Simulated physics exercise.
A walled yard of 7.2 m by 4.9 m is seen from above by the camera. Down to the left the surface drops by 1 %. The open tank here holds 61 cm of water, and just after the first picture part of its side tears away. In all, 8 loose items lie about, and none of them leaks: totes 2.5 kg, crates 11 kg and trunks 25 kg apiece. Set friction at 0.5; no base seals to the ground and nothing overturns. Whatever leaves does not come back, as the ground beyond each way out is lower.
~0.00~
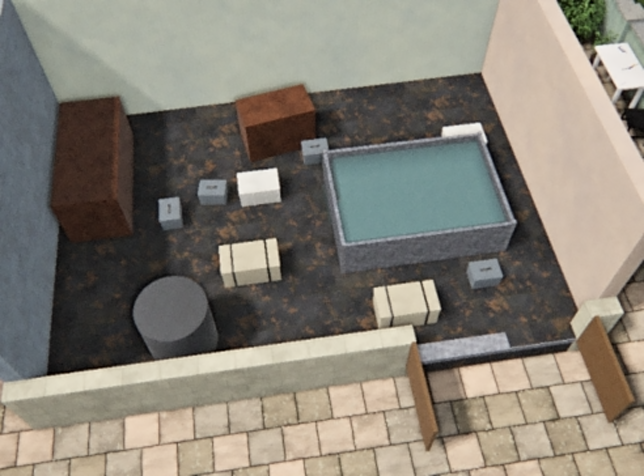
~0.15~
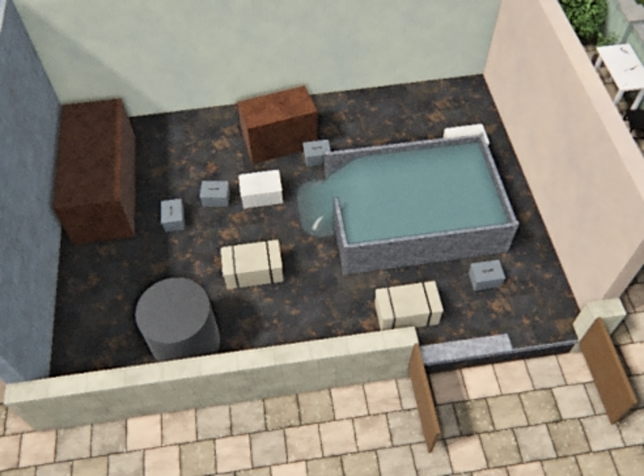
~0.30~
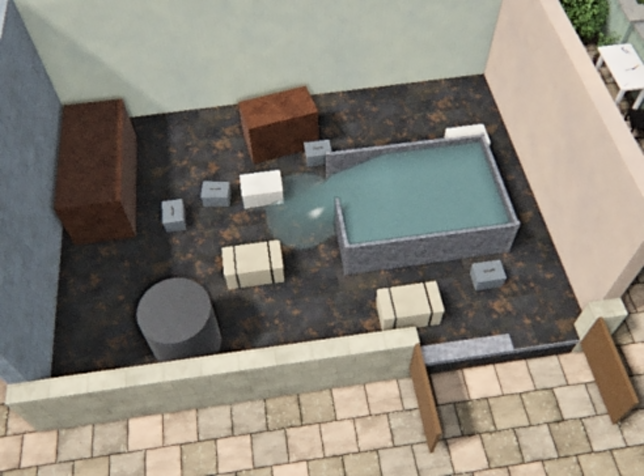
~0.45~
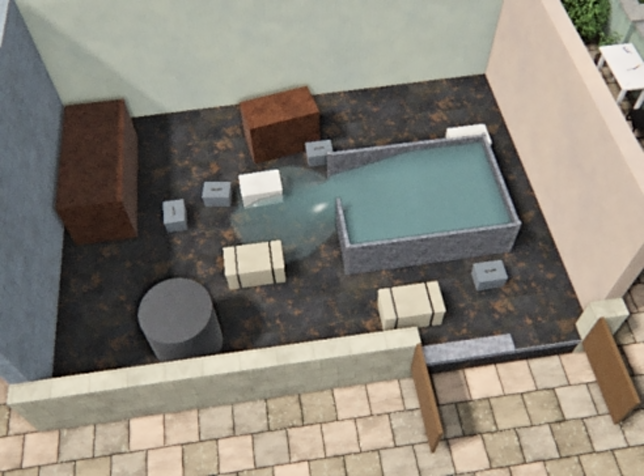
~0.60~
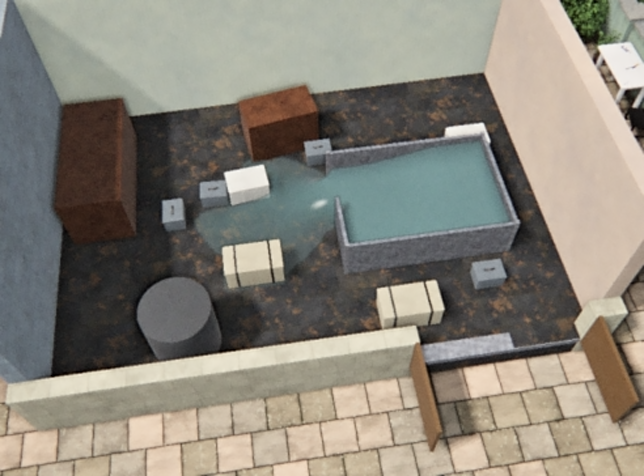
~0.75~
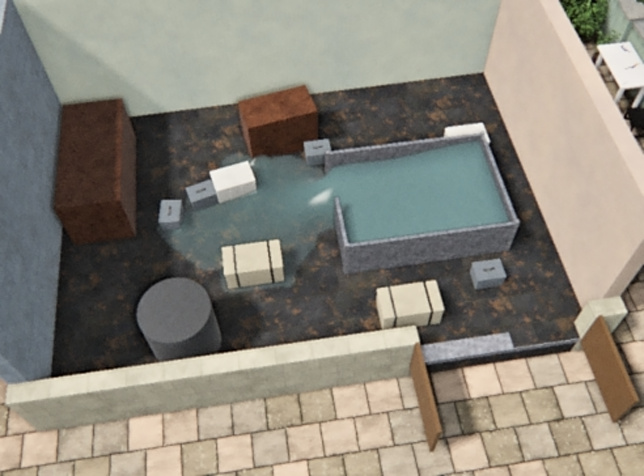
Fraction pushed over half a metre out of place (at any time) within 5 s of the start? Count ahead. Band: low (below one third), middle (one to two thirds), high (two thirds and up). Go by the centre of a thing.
Middle.
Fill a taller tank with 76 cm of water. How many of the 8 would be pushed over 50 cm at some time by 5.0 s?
4.
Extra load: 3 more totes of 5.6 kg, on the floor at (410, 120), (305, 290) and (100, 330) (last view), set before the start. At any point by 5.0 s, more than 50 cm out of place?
Reading them off in order: Not beyond, not beyond, clears the mark.
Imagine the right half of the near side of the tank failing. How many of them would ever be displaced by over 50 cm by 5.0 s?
1.
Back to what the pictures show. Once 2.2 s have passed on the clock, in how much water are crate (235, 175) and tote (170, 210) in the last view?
Depths: Near 9 cm, then near 23 cm.
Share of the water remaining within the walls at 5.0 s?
100 % or so.
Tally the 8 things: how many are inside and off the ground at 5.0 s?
I get 3.
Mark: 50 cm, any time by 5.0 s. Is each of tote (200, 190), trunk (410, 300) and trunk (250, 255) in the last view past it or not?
Taking them in turn, the answers are greater, smaller and smaller.
After 1.1 s 2 of 8 are over 50 cm from their spots; 0 afloat.
After 2.2 s 2 of 8 are over 50 cm from their spots; 3 afloat.
After 3.5 s 3 of 8 are over 50 cm from their spots; 3 afloat.
After 5.0 s 4 of 8 are over 50 cm from their spots, and 4 have been at some point; 3 afloat.
